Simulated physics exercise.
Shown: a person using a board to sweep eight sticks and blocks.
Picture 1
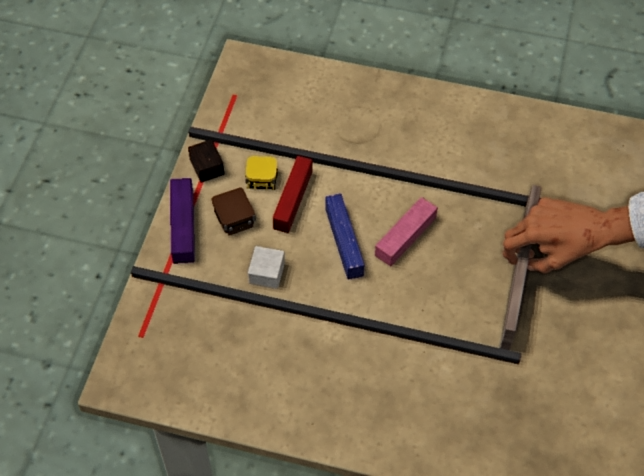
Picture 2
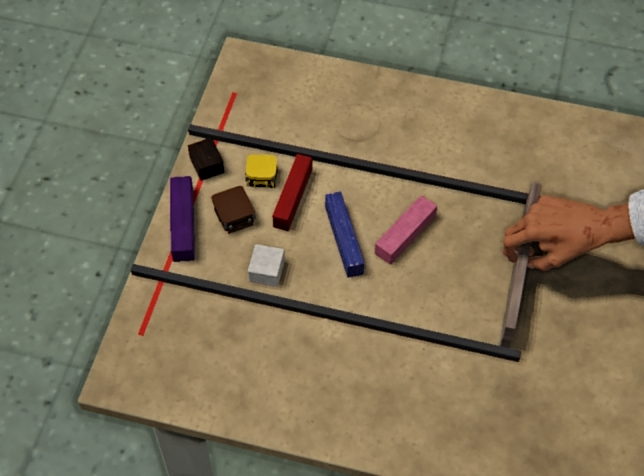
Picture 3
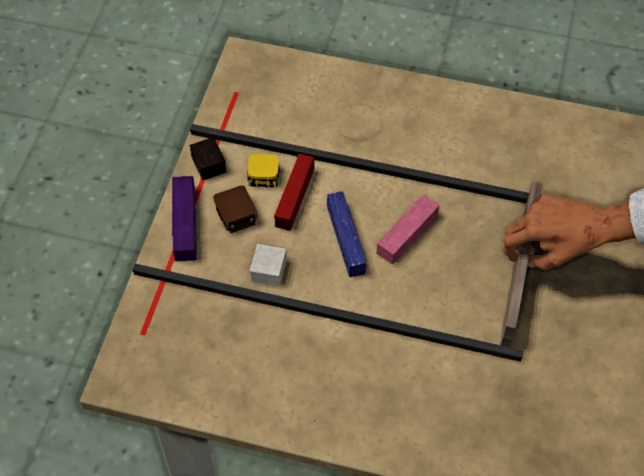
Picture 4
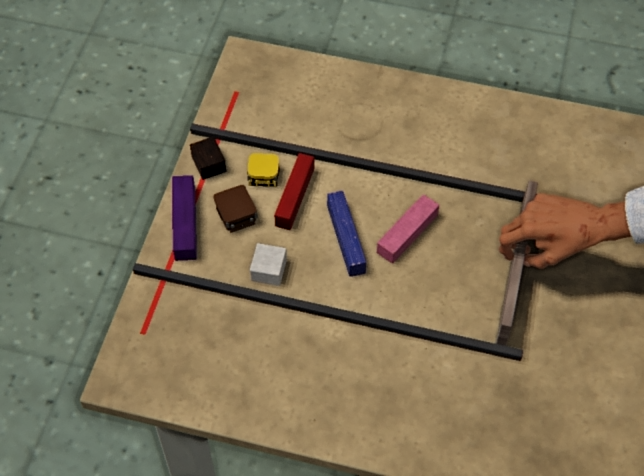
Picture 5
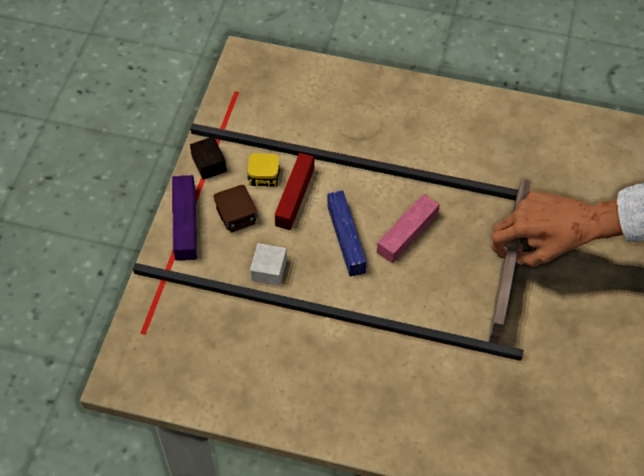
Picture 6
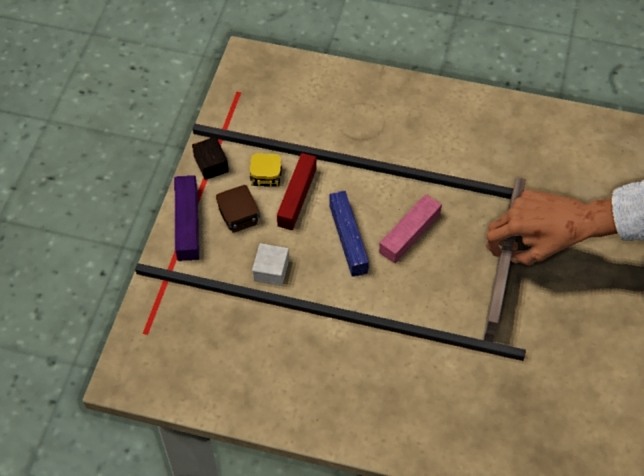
A hand sliding a board slightly left between two dark rails, while the colourful sticks and blocks ahead of it lie still.
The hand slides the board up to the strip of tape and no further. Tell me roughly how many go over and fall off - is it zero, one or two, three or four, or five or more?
The count that comes down will most likely be five and up.
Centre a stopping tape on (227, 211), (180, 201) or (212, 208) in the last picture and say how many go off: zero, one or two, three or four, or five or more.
Trial 1 - three to four; trial 2 - more than four; trial 3 - either three or four.
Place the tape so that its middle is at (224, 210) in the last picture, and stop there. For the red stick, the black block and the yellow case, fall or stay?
Observed: Red stick not toppled; black block toppled; yellow case toppled.
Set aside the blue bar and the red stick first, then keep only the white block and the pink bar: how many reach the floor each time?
That gives 4 for the first pair taken away and 4 for the second.
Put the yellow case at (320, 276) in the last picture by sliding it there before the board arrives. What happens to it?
In that case it keeps its place.
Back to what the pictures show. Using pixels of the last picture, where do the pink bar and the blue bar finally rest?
The one named first is at (192, 182), the next at (167, 195).
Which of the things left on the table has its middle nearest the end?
That's the blue bar.
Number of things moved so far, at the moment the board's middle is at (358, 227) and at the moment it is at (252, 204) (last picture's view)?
It comes to 2 for the first spot, 8 for the other.
A little later, none off yet; purple stick at rest near (187, 218); black block at rest near (210, 158); brown case at rest near (238, 209).
Next, none off yet; purple stick at rest near (187, 218); black block at rest near (209, 157); brown case shifted a little near (221, 205).
When it is over, the number that fall off is five or more; down, red stick, yellow case, brown case, black block and purple stick.
